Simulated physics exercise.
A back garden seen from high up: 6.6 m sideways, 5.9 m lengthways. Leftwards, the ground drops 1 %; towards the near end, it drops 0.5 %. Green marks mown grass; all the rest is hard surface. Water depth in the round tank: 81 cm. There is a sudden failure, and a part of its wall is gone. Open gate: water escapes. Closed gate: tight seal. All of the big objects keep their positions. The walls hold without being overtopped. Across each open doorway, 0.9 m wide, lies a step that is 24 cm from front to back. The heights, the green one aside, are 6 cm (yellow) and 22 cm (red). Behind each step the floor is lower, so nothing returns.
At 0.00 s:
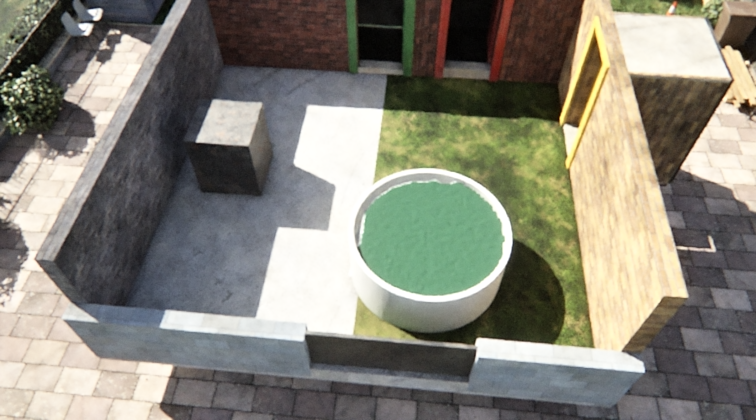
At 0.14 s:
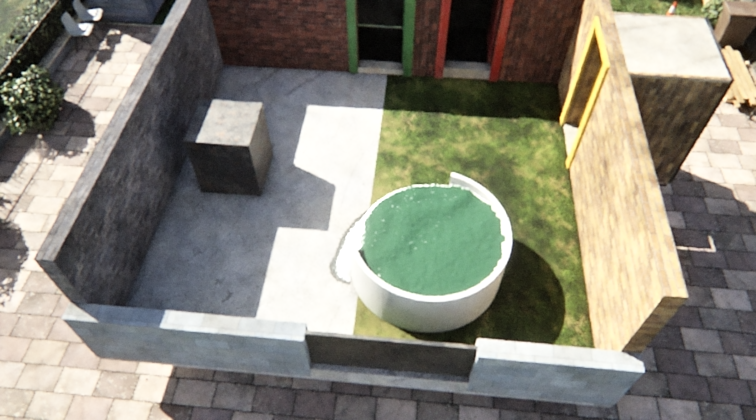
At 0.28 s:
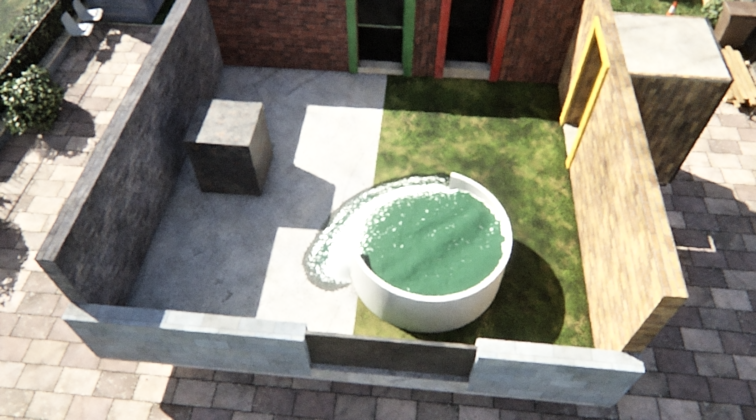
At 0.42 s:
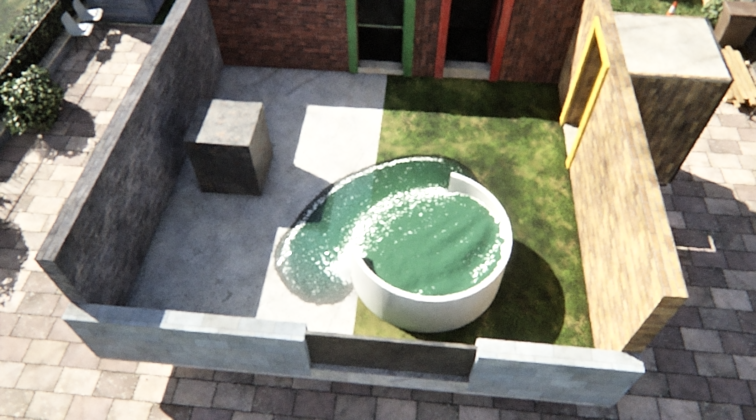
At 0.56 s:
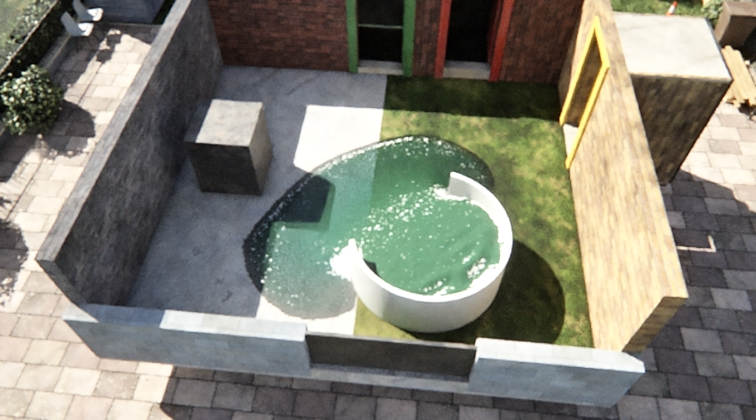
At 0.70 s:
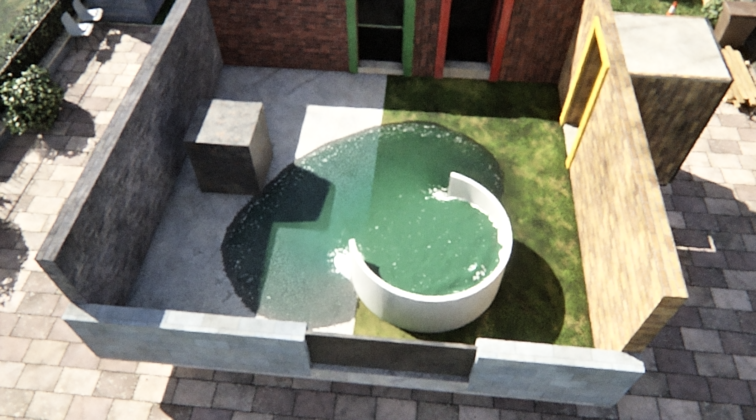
In a walled garden, a round tank's far side opens and green water spreads across the ground.
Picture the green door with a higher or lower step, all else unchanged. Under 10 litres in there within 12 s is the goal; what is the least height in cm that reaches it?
Close to 13 cm is just enough.
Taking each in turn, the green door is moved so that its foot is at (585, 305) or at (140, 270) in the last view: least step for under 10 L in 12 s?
About 6.5 cm, then about 16 cm.
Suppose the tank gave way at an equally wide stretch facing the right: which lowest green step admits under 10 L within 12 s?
Near 6.0 cm.
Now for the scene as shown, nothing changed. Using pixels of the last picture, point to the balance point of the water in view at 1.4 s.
Around (364, 213).
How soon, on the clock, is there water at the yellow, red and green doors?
Yellow: 4.0 s; red: 1.8 s; green: 1.5 s.
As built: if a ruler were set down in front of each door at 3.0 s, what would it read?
Before yellow it's 0 cm, before red 8 cm, before green 15 cm.
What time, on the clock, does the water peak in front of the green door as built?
Roughly 2.4 s.
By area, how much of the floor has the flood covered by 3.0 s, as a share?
I'd estimate about 75 percent.
After 1.4 s water covers 60 % of the floor, deepest (38 cm) near (165, 211); it has not reached the green door.
After 3.0 s water covers 75 % of the floor, deepest (36 cm) near (221, 75); 15 cm at the green door, 9 litres in over its 12 cm step.
After 12.0 s water covers 100 % of the floor, deepest (12 cm) near (220, 331); 5 cm at the green door, 15 litres in over its 12 cm step.
At the green door as built, the water arrived by 1.5 s and peaked near 16 cm at 2.4 s.
Run again over the same 12 s with other heights there, 15 litres in over 12 cm, 6 litres over 14 cm. The limit of 10 litres is kept from about 13 cm up.
